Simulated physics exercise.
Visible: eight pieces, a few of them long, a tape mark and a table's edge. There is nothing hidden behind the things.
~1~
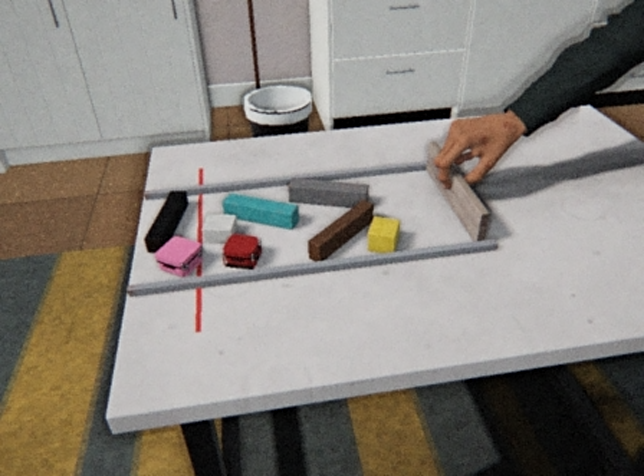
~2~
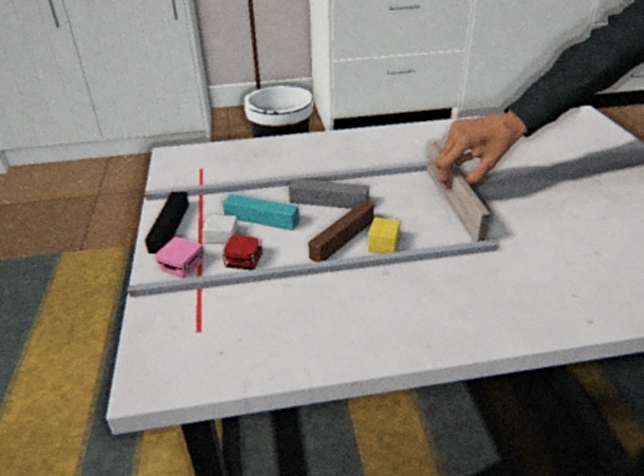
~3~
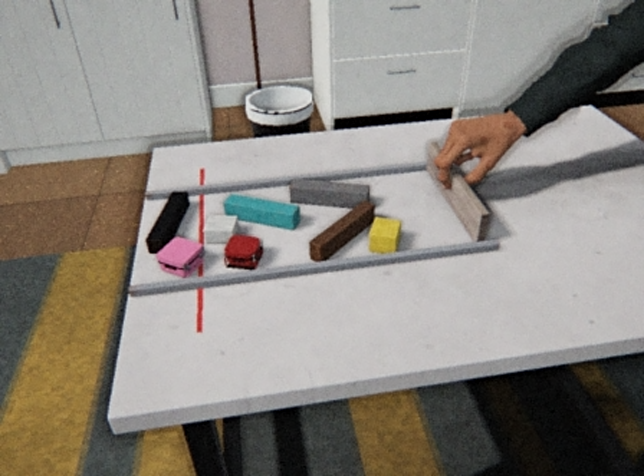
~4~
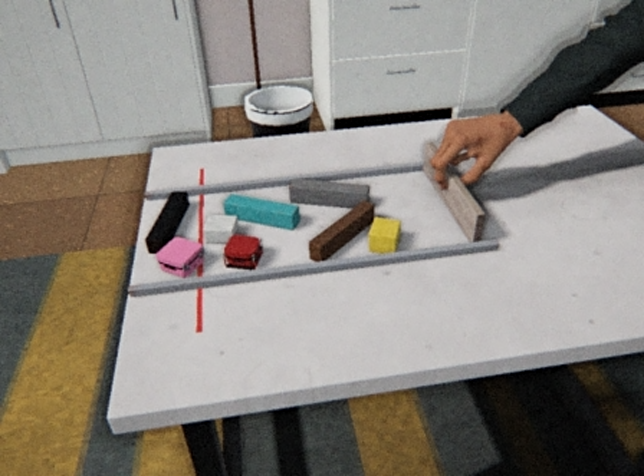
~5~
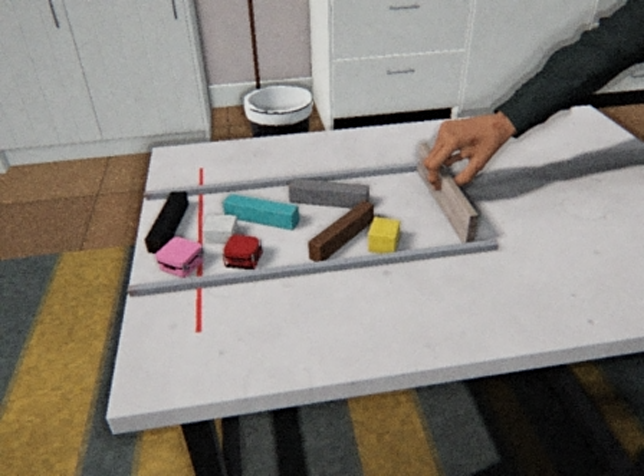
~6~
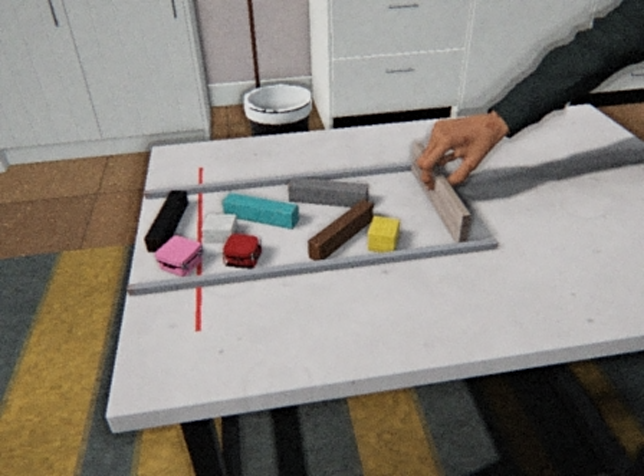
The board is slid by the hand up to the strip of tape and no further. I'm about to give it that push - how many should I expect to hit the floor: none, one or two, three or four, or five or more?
Expect one or two.
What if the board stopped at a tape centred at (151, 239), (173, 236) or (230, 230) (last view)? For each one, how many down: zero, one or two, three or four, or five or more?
The falls would be at least five; more than four; no fall at all.
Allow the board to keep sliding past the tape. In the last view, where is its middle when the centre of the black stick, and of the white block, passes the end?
Black stick over the end: About (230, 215). White block over the end: About (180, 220).
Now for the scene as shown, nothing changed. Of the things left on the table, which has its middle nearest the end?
The red case is the one you want.
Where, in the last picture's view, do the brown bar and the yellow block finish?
Roughly at (169, 248) and at (184, 263), in that order.
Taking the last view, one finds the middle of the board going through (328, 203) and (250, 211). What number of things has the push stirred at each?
Tally: 3; 8.
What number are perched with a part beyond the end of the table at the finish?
So the number is 3.
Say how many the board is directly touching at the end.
That comes to 3.
Early on, none off yet; black stick at rest near (168, 220); pink case at rest near (180, 257); white block at rest near (220, 228).
A while later, none off yet; black stick at rest near (168, 220); pink case at rest near (178, 258); white block at rest near (219, 229).
Finally, the number that fall off is one or two; lost, pink case and black stick.
